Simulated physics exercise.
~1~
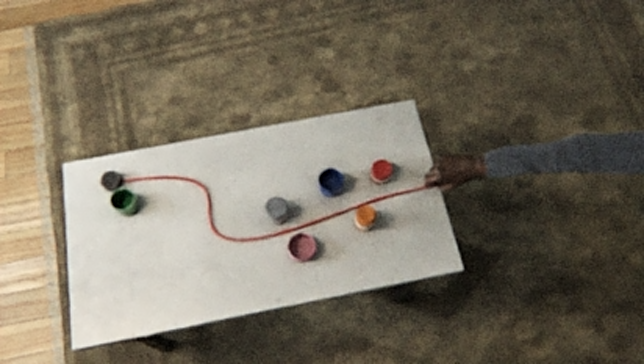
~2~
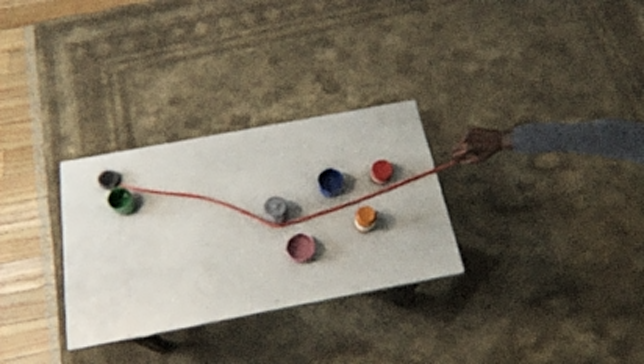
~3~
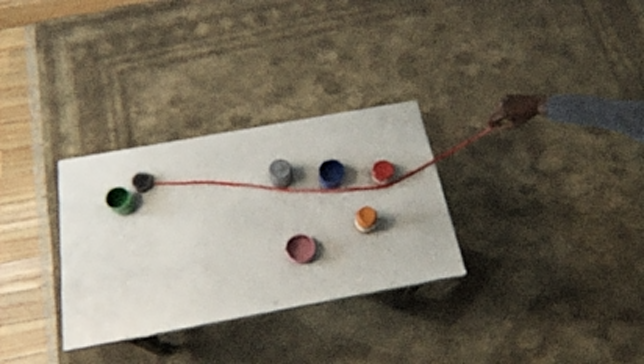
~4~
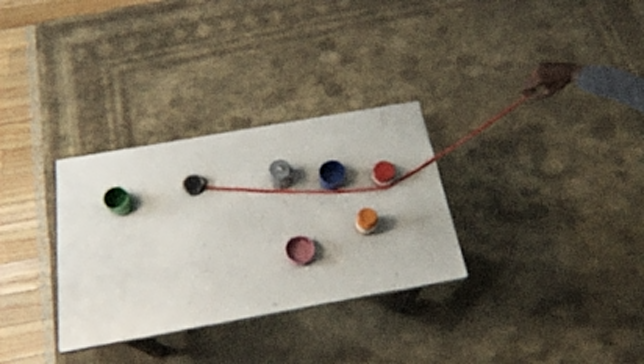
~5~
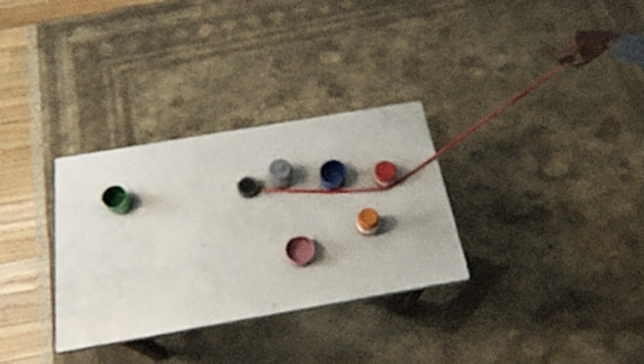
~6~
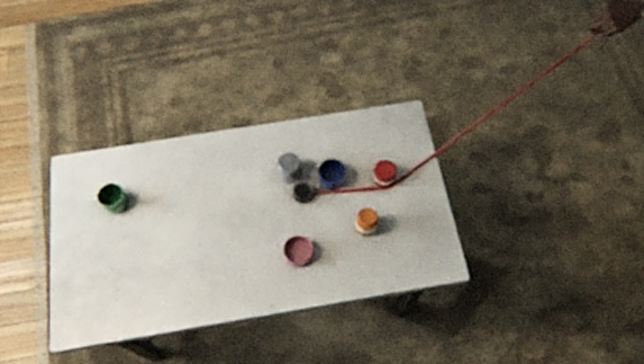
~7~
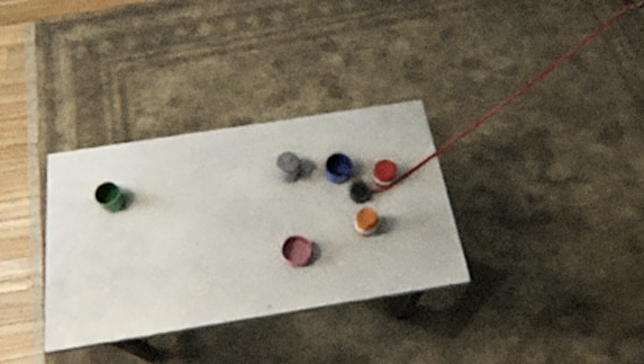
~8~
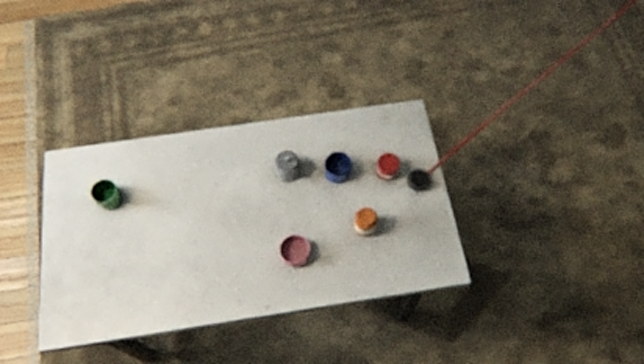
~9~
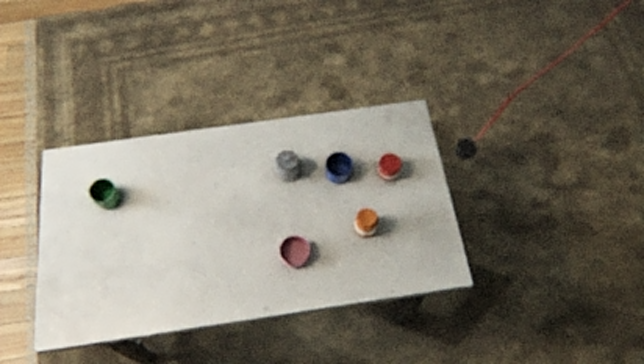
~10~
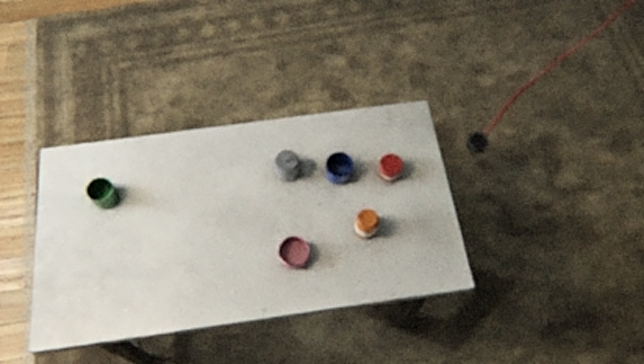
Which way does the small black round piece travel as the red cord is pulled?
It moves to the right, sliding across the table toward the side where the hand is pulling the cord.
